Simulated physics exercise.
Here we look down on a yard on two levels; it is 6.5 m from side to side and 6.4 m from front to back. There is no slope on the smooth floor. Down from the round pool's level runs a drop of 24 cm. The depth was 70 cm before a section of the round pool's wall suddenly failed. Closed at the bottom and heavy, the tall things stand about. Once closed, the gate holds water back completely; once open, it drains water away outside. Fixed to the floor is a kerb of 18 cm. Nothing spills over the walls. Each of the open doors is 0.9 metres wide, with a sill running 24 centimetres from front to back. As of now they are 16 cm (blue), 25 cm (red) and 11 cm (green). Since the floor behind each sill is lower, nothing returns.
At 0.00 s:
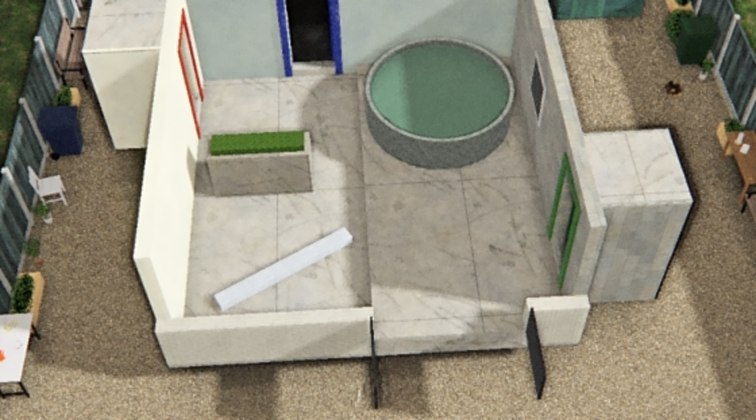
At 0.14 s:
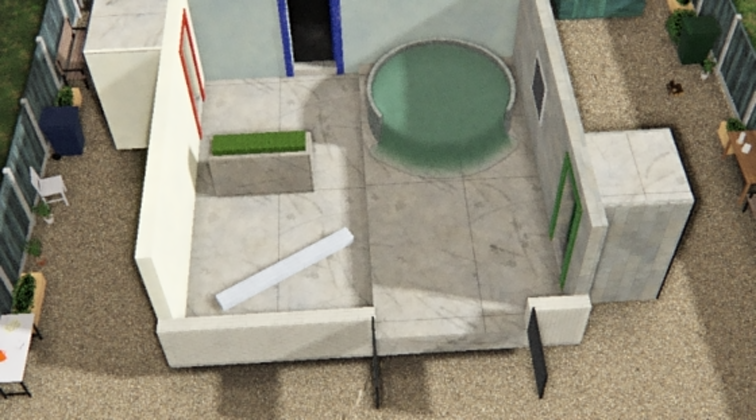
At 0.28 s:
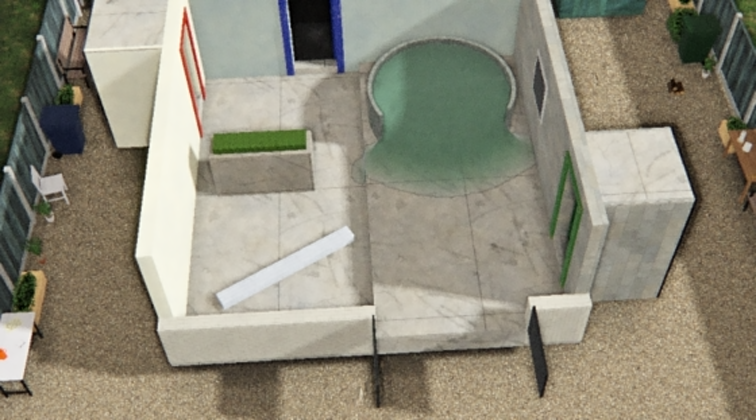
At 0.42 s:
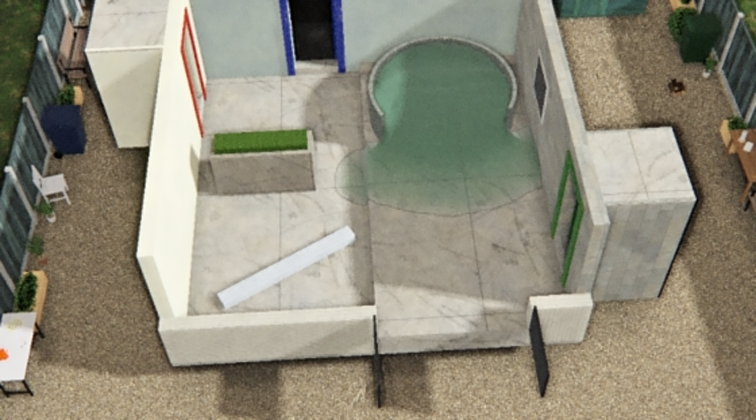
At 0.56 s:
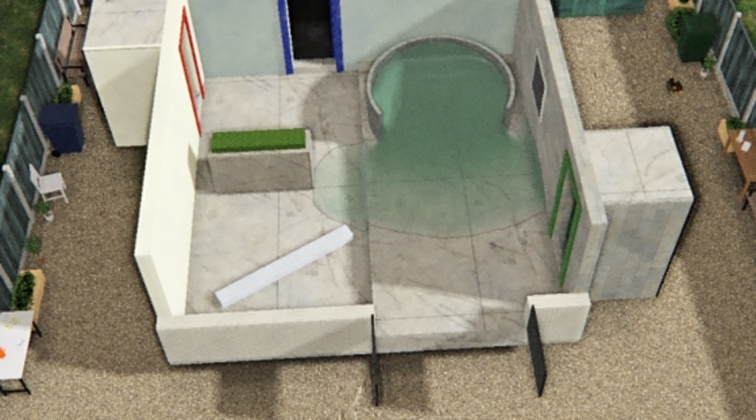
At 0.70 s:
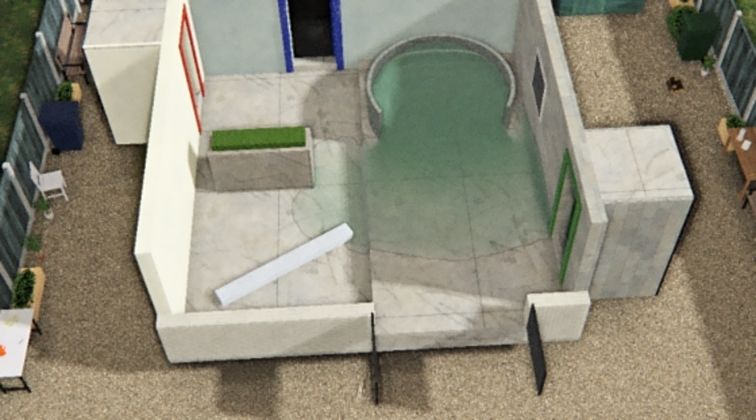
Greenish water pours through a gap in the front of a round pool's wall and spreads across the pale floor of a walled yard, fanning forward and left past a grassy-topped planter toward a long white block.
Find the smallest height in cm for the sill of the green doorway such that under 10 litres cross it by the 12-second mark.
Around 24 cm is just enough.
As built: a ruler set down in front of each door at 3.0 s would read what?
In cm: Blue 0, red 0, green 20.
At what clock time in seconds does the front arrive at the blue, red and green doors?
Blue: 7.0 s; red: 4.5 s; green: 0.8 s.
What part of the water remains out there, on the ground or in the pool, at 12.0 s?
What remains is some 52 per cent of the water.
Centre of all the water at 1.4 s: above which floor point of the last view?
The water's centre is at about (443, 157).
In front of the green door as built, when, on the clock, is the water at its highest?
Peak: Close to 3.2 s.
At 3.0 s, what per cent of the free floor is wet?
Some 65 per cent is wet.
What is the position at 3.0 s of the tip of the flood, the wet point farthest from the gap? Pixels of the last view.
Close to pixel (183, 340).
After 1.4 s water covers 55 % of the floor, deepest (47 cm) near (567, 311); 14 cm at the green door, 0 litres in over its 11 cm sill.
After 3.0 s water covers 65 % of the floor, deepest (34 cm) near (557, 312); 20 cm at the green door, 22 litres in over its 11 cm sill.
After 12.0 s water covers 95 % of the floor, deepest (14 cm) near (204, 85); 3 cm at the green door, 88 litres in over its 11 cm sill.
At the green door as built, the water arrived by 0.9 s and peaked near 22 cm at 3.2 s.
With a sill of 19.5 cm, 21 litres would have come in within the 12 s; with 26.5 cm, 5 litres. So under 10 litres takes about 24 cm.
